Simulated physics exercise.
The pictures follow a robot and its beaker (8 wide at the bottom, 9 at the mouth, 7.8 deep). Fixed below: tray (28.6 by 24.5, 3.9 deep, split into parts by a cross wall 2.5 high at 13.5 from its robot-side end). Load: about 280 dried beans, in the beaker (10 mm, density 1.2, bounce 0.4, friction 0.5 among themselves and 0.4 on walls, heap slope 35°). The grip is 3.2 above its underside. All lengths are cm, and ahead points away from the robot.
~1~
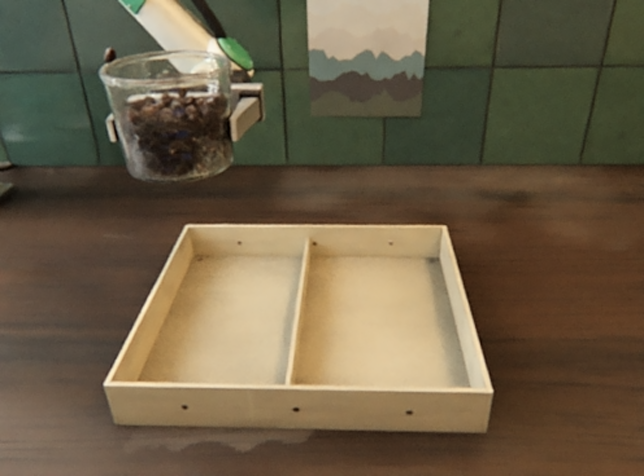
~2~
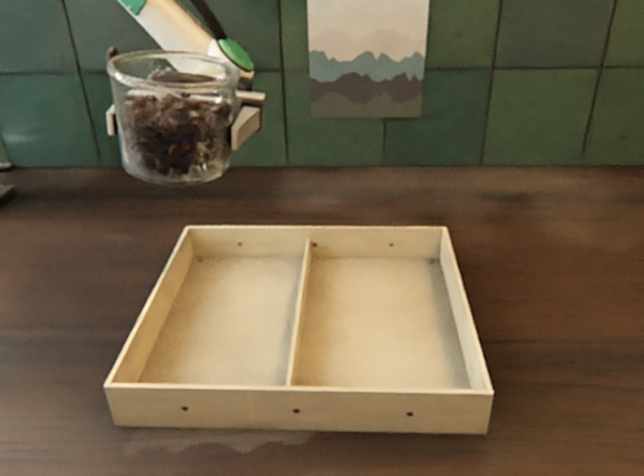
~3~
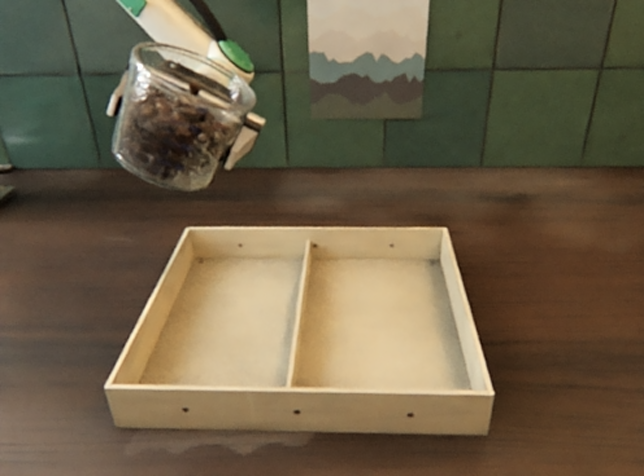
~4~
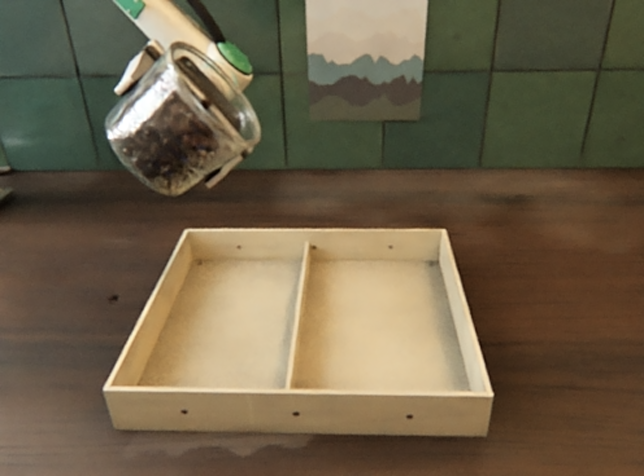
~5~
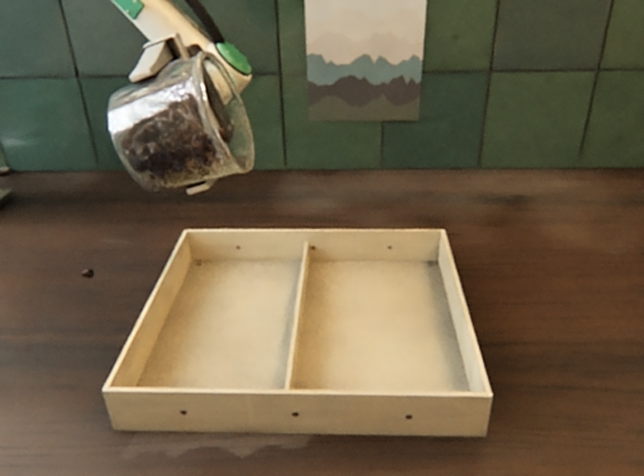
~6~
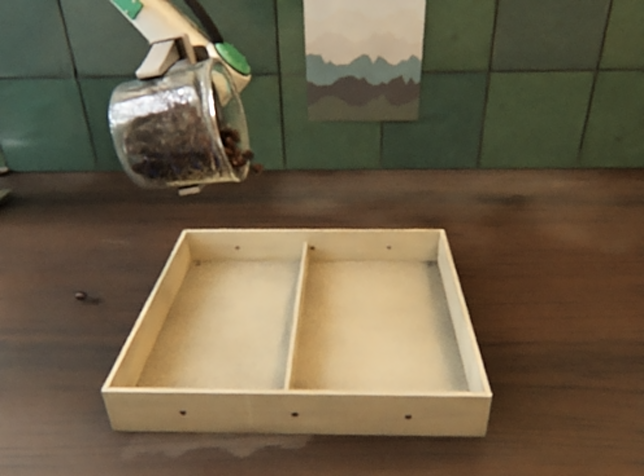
A dark wooden tabletop stands before a green tiled wall with a hanging print of grey and blue mountain shapes, seen from slightly above by a still camera. A pale wooden tray with two compartments rests empty on it, while a white, green and black robot arm holds a clear beaker of dark beans, upper left. The arm tilts the beaker steadily rightward onto its side, beans shifting toward its mouth, and a stray bean appears on the table at left.
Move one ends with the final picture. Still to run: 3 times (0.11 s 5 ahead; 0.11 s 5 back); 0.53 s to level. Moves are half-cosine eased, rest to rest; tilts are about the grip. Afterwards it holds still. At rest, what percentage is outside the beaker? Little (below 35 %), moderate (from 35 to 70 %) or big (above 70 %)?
A big share, above 70 %, ends outside the beaker.
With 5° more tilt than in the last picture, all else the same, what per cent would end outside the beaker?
In that case some 95 per cent.
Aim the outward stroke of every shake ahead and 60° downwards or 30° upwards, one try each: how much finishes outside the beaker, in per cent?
Some 40 and 100 per cent.
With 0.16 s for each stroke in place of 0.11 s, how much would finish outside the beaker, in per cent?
Then about 75 per cent.
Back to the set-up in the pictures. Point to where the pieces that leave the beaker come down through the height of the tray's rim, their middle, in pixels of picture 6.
Near (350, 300).
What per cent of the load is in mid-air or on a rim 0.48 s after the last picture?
Roughly 18 per cent.
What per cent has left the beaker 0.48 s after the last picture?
Near 90 per cent so far.
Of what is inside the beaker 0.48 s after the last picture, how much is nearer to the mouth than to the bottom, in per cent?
Some 80 per cent.
Then, 0.48 s after the last picture, tilted 80° forward, highest piece 18 above the table; 184 in the far-side part, 25 in the beaker, 19 in the robot-side part, 1 on the table or floor, 49 in flight or on a rim.
Then, 0.95 s after the last picture, tilted 34° forward, highest piece 22 above the table; 227 in the far-side part, 38 in the robot-side part, 12 in the beaker, 1 on the table or floor.
Then, 1.39 s after the last picture, level, highest piece 21 above the table; 227 in the far-side part, 38 in the robot-side part, 12 in the beaker, 1 on the table or floor.
Then, 2.44 s after the last picture, level, highest piece 20 above the table; 227 in the far-side part, 38 in the robot-side part, 12 in the beaker, 1 on the table or floor.
Final count, 227 in the far-side part, 38 in the robot-side part, 12 in the beaker, 1 on the table or floor. That is 96 % outside the beaker.
